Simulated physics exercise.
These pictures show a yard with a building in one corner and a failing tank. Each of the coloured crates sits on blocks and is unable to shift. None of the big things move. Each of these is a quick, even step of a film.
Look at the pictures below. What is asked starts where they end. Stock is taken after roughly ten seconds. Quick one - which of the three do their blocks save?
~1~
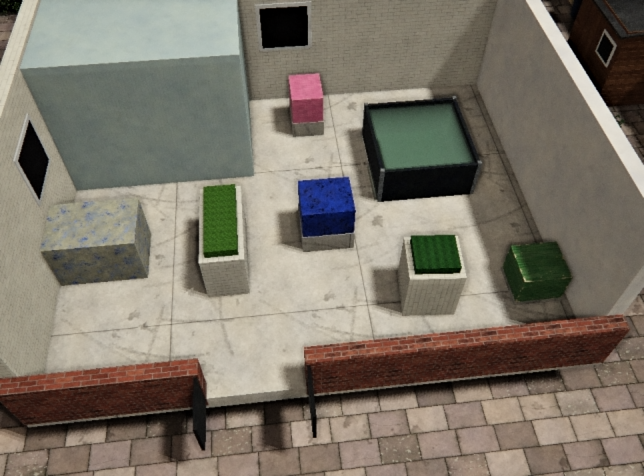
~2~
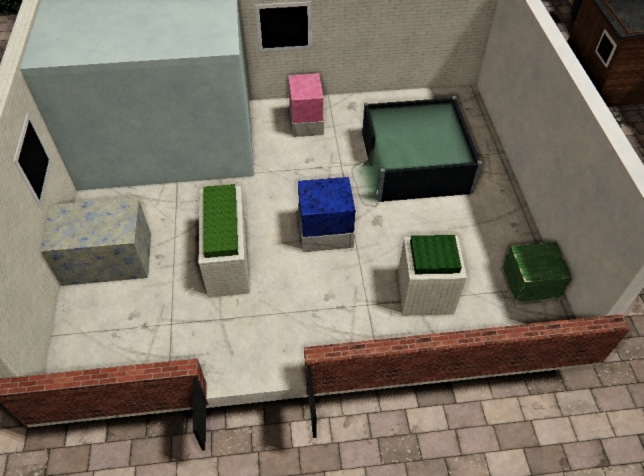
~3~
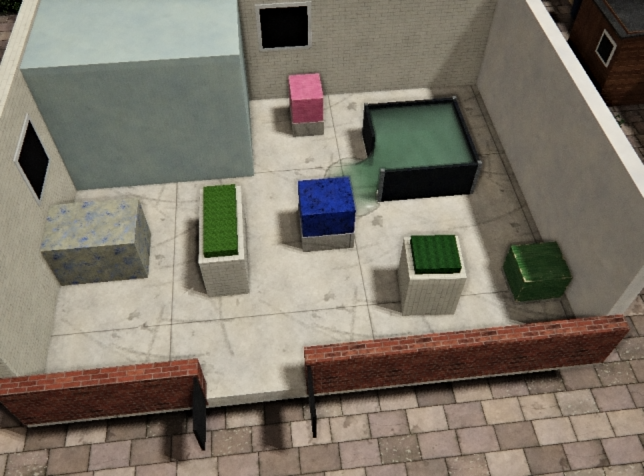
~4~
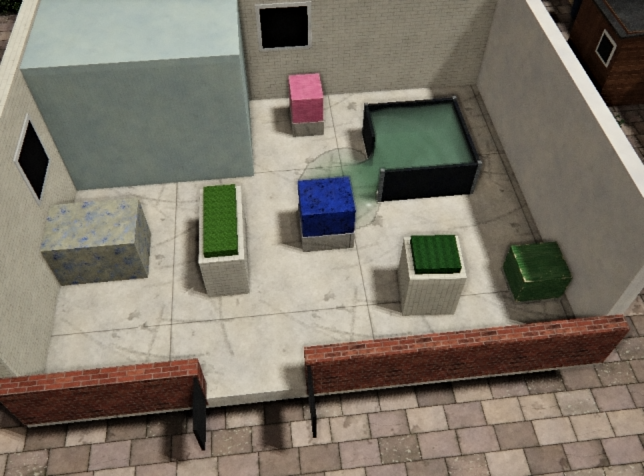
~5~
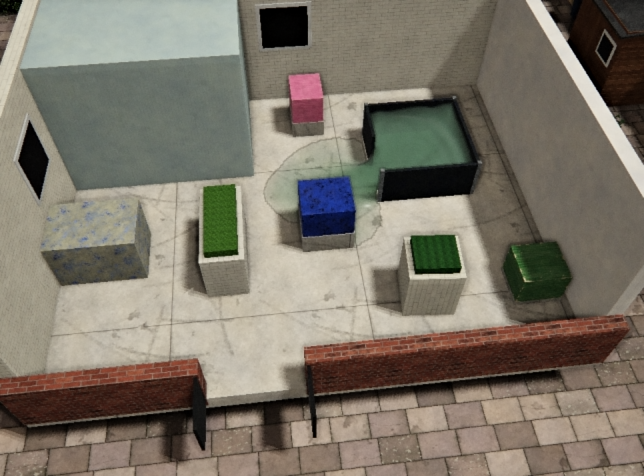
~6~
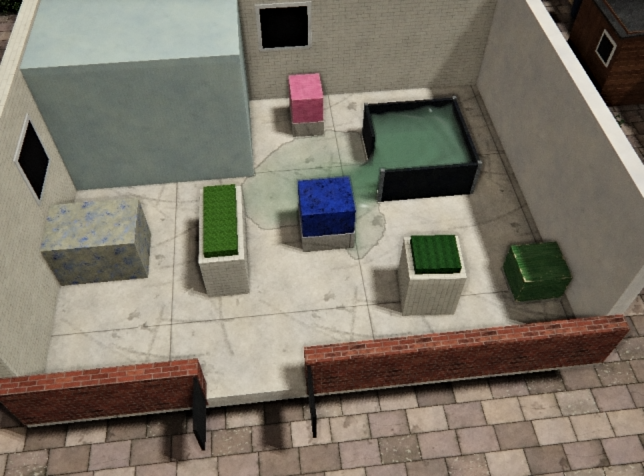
One by one: The green crate is missed by the water. The blue crate is missed by the water. The pink crate is missed by the water.
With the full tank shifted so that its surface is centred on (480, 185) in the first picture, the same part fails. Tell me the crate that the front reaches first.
My pick is the one in blue.
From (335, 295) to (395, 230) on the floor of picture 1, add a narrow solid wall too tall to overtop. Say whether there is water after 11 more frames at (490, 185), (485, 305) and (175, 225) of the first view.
As listed: Free of water, dry, awash.
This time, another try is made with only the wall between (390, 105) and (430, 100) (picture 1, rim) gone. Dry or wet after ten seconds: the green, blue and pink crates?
In that case the green crate is flooded, the blue crate is never flooded and the pink crate is never flooded.
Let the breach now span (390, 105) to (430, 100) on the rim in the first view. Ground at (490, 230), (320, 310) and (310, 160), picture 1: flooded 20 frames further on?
The first point is swamped, the second unwetted, the third swamped.
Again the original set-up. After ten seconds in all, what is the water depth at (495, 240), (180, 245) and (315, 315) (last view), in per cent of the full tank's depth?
Respectively 4, 6 and 4 per cent.
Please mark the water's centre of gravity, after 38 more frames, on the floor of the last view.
I'd say around (278, 208).
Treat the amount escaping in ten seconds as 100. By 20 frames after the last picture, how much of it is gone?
I get 5 percent.
A moment on, water covers 25 % of the floor; the green crate not reached, the blue crate water round its plinth, the pink crate water round its plinth.
Next, water covers 35 % of the floor; the green crate not reached, the blue crate water round its plinth, the pink crate water round its plinth.
Then, water covers 45 % of the floor; the green crate water round its plinth, the blue crate water round its plinth, the pink crate water round its plinth.
Later, water covers 70 % of the floor; the green crate water round its plinth, the blue crate water round its plinth, the pink crate water round its plinth.
In the end, water covers 95 % of the floor; the green crate stayed above the water, the blue crate stayed above the water, the pink crate stayed above the water.
